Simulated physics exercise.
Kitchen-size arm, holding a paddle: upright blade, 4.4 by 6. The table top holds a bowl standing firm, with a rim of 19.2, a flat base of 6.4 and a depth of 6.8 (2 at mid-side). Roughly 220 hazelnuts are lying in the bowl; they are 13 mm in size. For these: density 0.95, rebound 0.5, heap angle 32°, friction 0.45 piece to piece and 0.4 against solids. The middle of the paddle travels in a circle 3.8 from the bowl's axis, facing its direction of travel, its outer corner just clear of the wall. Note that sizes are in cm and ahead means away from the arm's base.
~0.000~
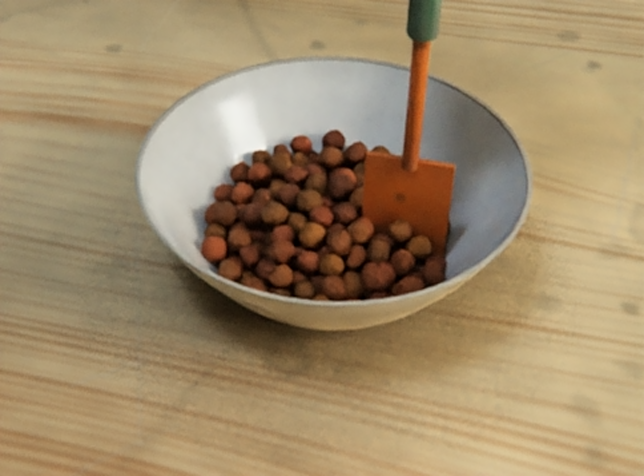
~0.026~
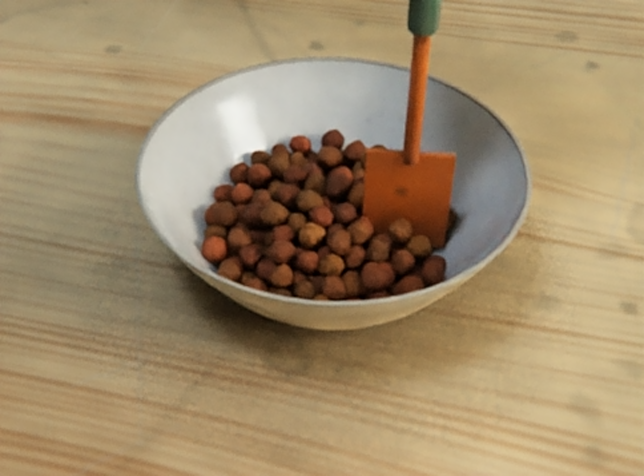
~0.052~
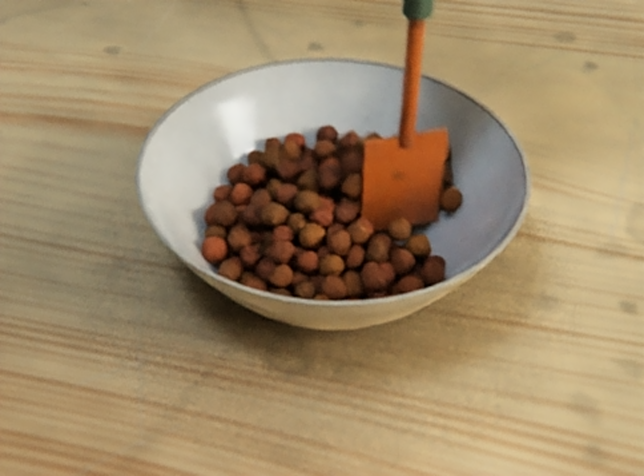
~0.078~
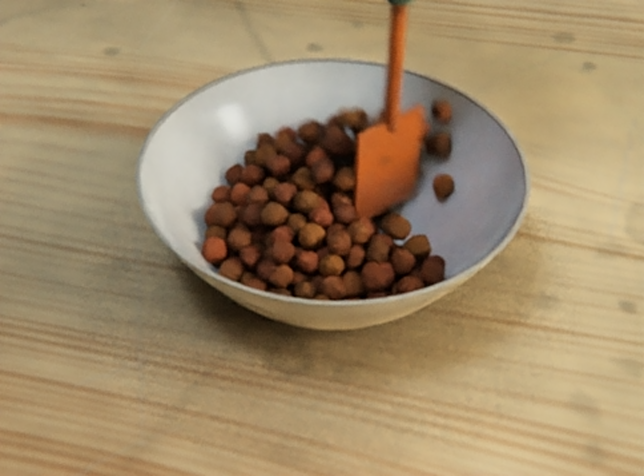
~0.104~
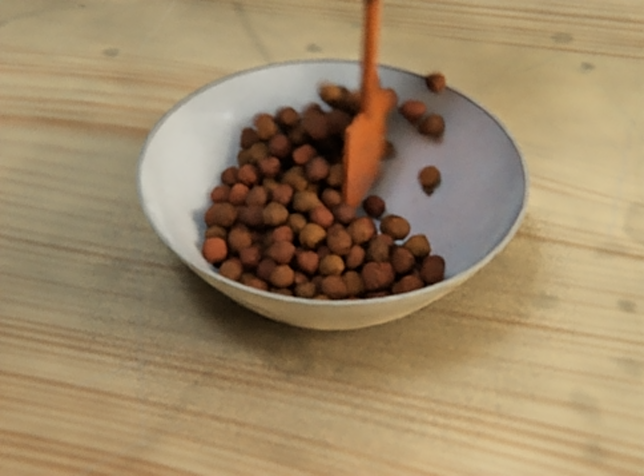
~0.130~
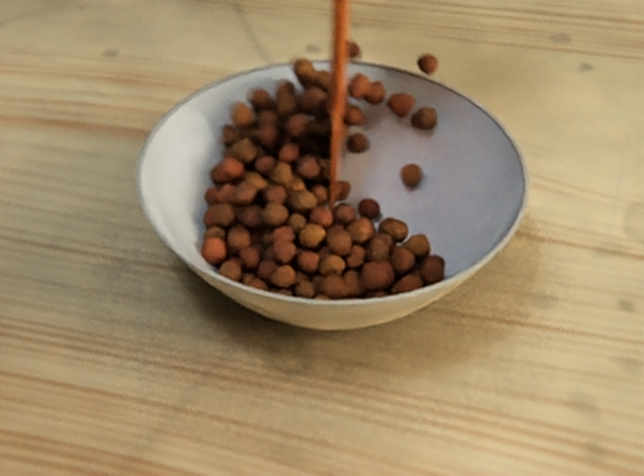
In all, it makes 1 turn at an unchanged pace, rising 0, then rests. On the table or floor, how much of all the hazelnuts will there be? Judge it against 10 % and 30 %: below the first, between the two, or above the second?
Between 10 and 30 %.
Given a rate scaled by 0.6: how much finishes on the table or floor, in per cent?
It would come to around 0 percent.
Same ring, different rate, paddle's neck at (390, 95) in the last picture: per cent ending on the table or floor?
Roughly 0 percent of it.
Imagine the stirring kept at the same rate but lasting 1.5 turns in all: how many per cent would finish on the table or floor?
Estimate: About 20 percent.
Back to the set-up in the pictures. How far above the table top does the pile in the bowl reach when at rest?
The peak stands near 6.0 centimetres up.
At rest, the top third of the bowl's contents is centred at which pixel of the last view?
Centre, approx.: (410, 188).
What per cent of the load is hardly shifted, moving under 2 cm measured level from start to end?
Roughly 10 percent of the load.
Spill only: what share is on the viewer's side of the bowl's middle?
Around 70 %.
After 0.24 s, 196° round, highest piece 10 above the table; 205 in the bowl, 1 on the table or floor, 9 in flight or on the tool.
After 0.35 s, 293° round, highest piece 10 above the table; 187 in the bowl, 11 on the table or floor, 17 in flight or on the tool.
After 0.60 s, 0° round, highest piece 6 above the table; 182 in the bowl, 33 on the table or floor.
After 1.30 s, 0° round, highest piece 5 above the table; 182 in the bowl, 33 on the table or floor.
At rest, 182 in the bowl, 33 on the table or floor. That is 15 % on the table or floor.
